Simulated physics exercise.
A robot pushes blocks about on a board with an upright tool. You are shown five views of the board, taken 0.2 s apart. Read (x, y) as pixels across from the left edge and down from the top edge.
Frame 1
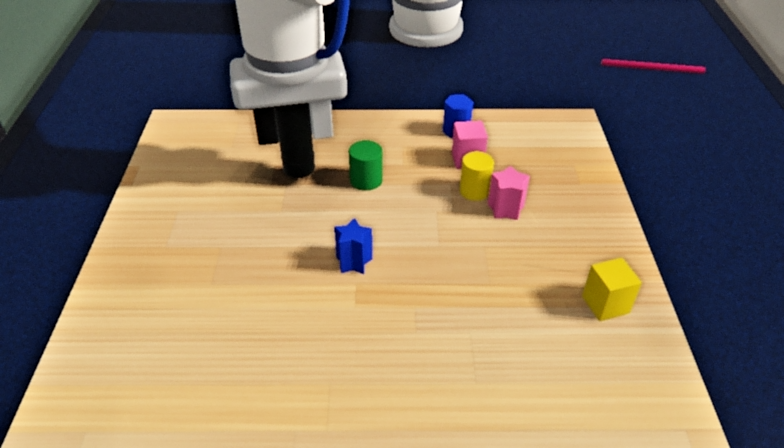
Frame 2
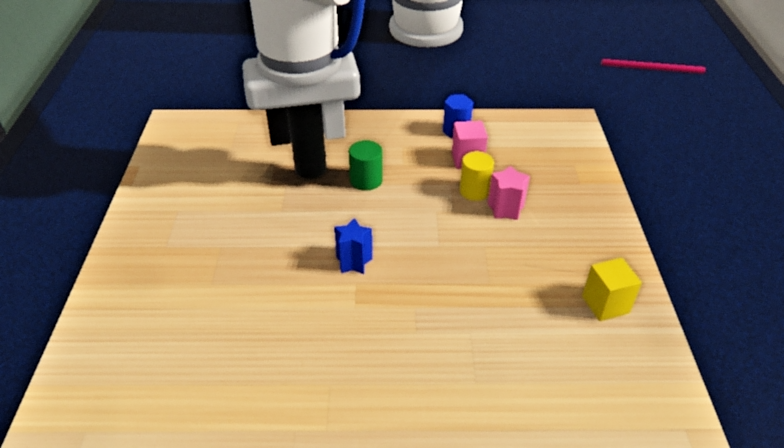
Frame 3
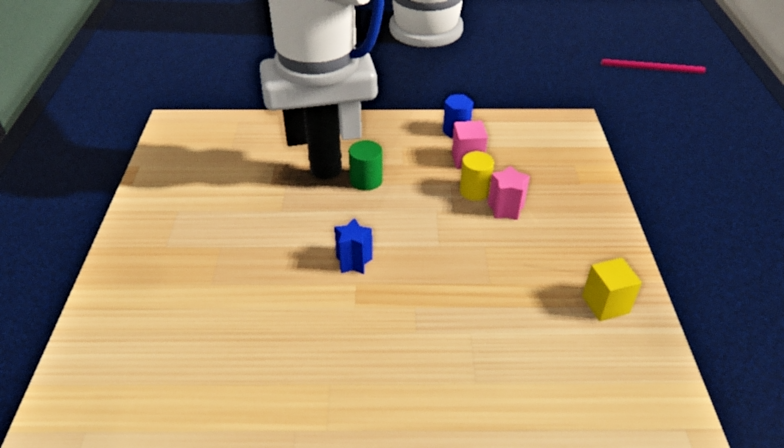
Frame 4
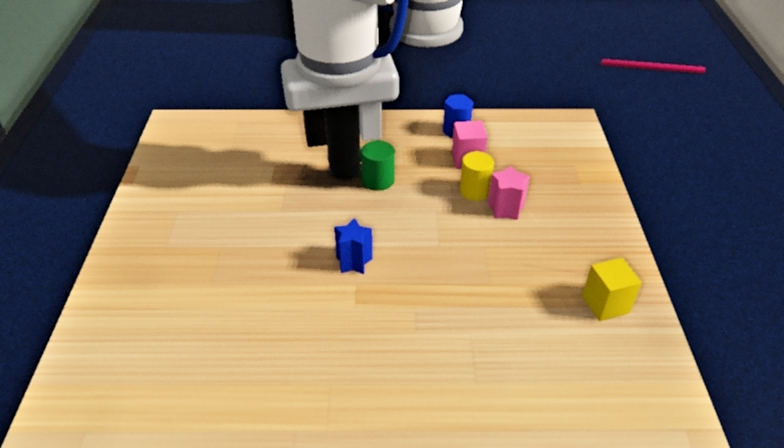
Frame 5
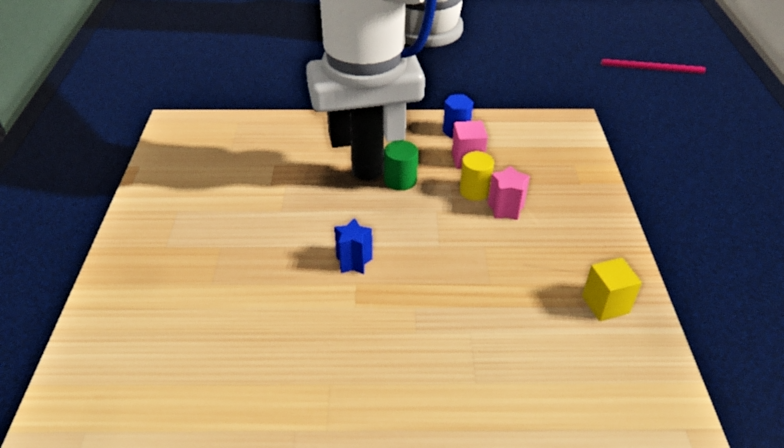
To begin with, a robot's upright black tool stands left of a green cylinder on a wooden board scattered with blue, pink and yellow blocks. The tool slides right until it meets the cylinder, then pushes it a short way right, while the other blocks stay still.
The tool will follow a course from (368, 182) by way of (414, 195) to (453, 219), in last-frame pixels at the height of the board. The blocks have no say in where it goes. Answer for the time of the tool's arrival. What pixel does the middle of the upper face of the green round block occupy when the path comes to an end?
It is at (441, 151).
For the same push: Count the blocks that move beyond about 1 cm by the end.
Going by the path, one of them shifts by more than about 1 cm.
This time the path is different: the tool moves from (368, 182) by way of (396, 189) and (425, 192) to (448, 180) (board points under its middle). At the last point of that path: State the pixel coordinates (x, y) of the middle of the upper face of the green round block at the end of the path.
Its top middle will sit at (468, 134).
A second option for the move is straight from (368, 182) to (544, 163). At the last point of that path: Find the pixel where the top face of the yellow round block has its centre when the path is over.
Put as a pixel place, it's (502, 166).
On the path given first. One third of the way, tool at (400, 178); green round block at (432, 150).
Two thirds of the way, tool at (427, 193); green round block at (441, 151).
At the end, tool at (454, 209); green round block at (441, 151); yellow round block not moved.
